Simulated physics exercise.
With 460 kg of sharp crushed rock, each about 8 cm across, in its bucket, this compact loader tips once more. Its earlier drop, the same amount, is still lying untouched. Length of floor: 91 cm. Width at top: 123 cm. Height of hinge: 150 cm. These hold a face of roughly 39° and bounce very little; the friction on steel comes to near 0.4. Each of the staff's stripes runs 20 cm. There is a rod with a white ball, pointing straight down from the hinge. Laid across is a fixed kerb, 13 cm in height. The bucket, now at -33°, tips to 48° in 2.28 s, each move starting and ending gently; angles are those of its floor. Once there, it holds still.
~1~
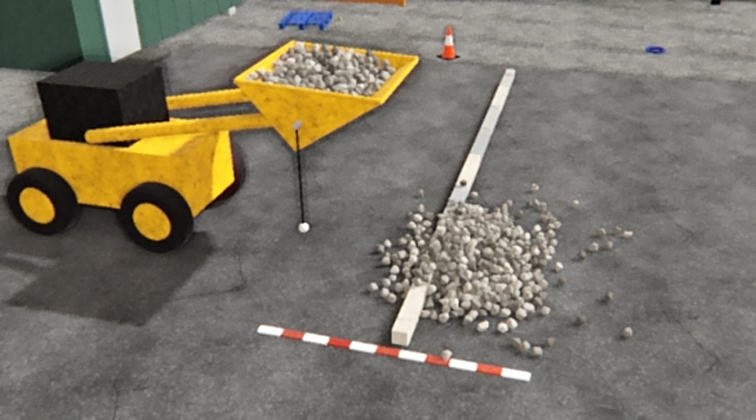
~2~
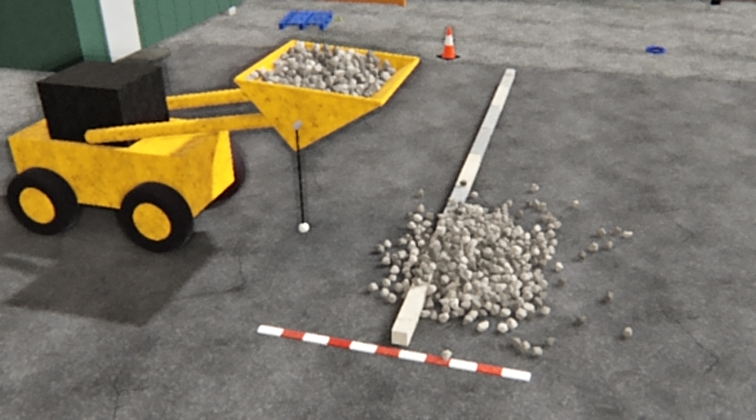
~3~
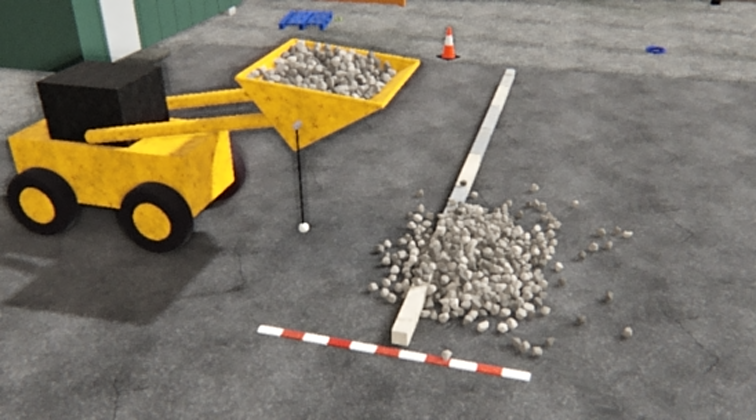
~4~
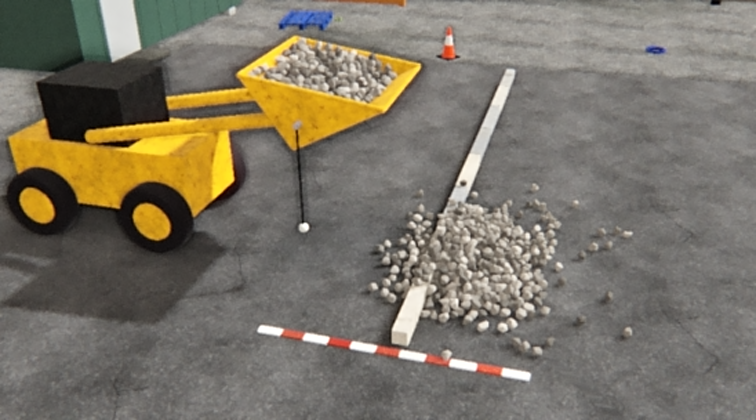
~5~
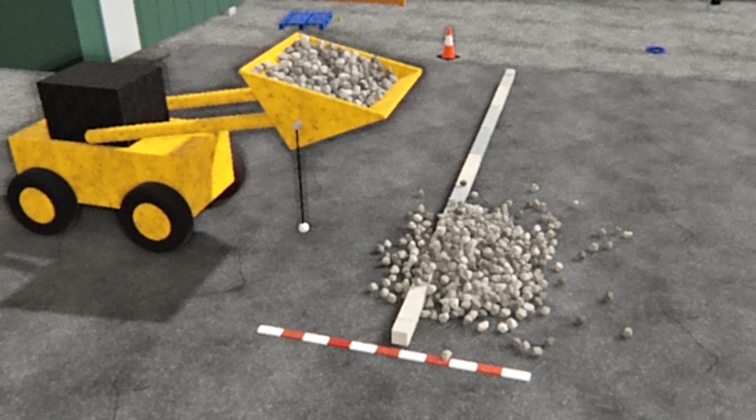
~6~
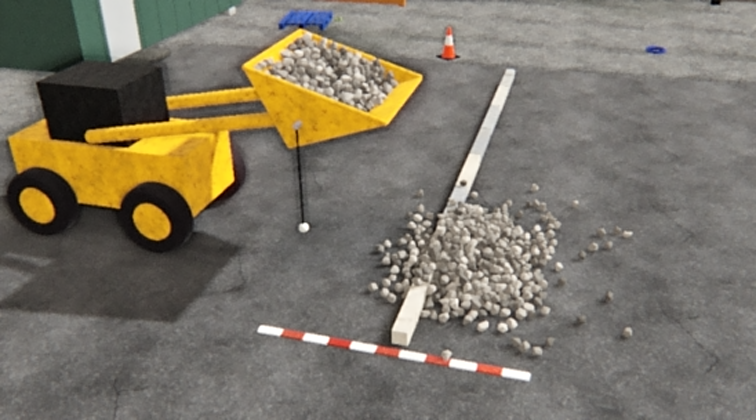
To begin with, a yellow loader on the left holds a raised bucket full of grey stones beside a pile lying across a pale kerb. The bucket then slowly rotates forward a little, its right-hand lip dipping slightly and its stones still inside, while the loader and the pile remain motionless.
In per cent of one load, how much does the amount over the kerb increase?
About 4 per cent.
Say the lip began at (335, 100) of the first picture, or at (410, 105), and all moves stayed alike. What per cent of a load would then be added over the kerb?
Roughly 0 and 30 percent, in that order.
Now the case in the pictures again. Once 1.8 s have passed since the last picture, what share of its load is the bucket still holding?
Estimate: 5 % remaining inside, roughly.
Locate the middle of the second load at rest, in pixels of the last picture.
They come to rest centred about (401, 243).
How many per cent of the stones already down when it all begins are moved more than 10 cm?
Estimate: 0 %, roughly.
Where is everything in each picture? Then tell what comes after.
In the first picture, lip at (381, 102), floor tilted -33°, highest stones at (337, 56). The earlier load is highest near (468, 227), 26 cm above ground level, 14 % on this side of the kerb, 86 % over the kerb.
In the second picture, the bucket is at -32°, its lip at (382, 103); the top of the load is at (328, 55).
In the third picture, the bucket is at -30°, its lip at (383, 106); the top of the load is at (316, 54).
In the fourth picture, lip at (384, 110), floor tilted -28°, highest stones at (305, 48).
In the fifth picture, the bucket is at -24°, its lip at (385, 116); the top of the load is at (298, 48).
In the sixth picture, the bucket is at -19°, its lip at (386, 123); the top of the load is at (301, 45).
Then, 1.1 s after the last picture the floor is at 35°; in per cent of one load, 88 in the bucket, 25 on this side of the kerb, 86 over the kerb; the foremost stones are at (608, 264).
Then, 1.8 s after the last picture the floor is at 48°; in per cent of one load, 4 in the bucket, 107 on this side of the kerb, 89 over the kerb; the foremost stones are at (608, 264).
Then, 2.1 s after the last picture the floor is at 48°; in per cent of one load, 0 in the bucket, 110 on this side of the kerb, 90 over the kerb; the foremost stones are at (608, 264).
Then, 4.9 s after the last picture the floor is at 48°; in per cent of one load, 0 in the bucket, 109 on this side of the kerb, 91 over the kerb; the foremost stones are at (608, 264). Net gain over the kerb, 4.
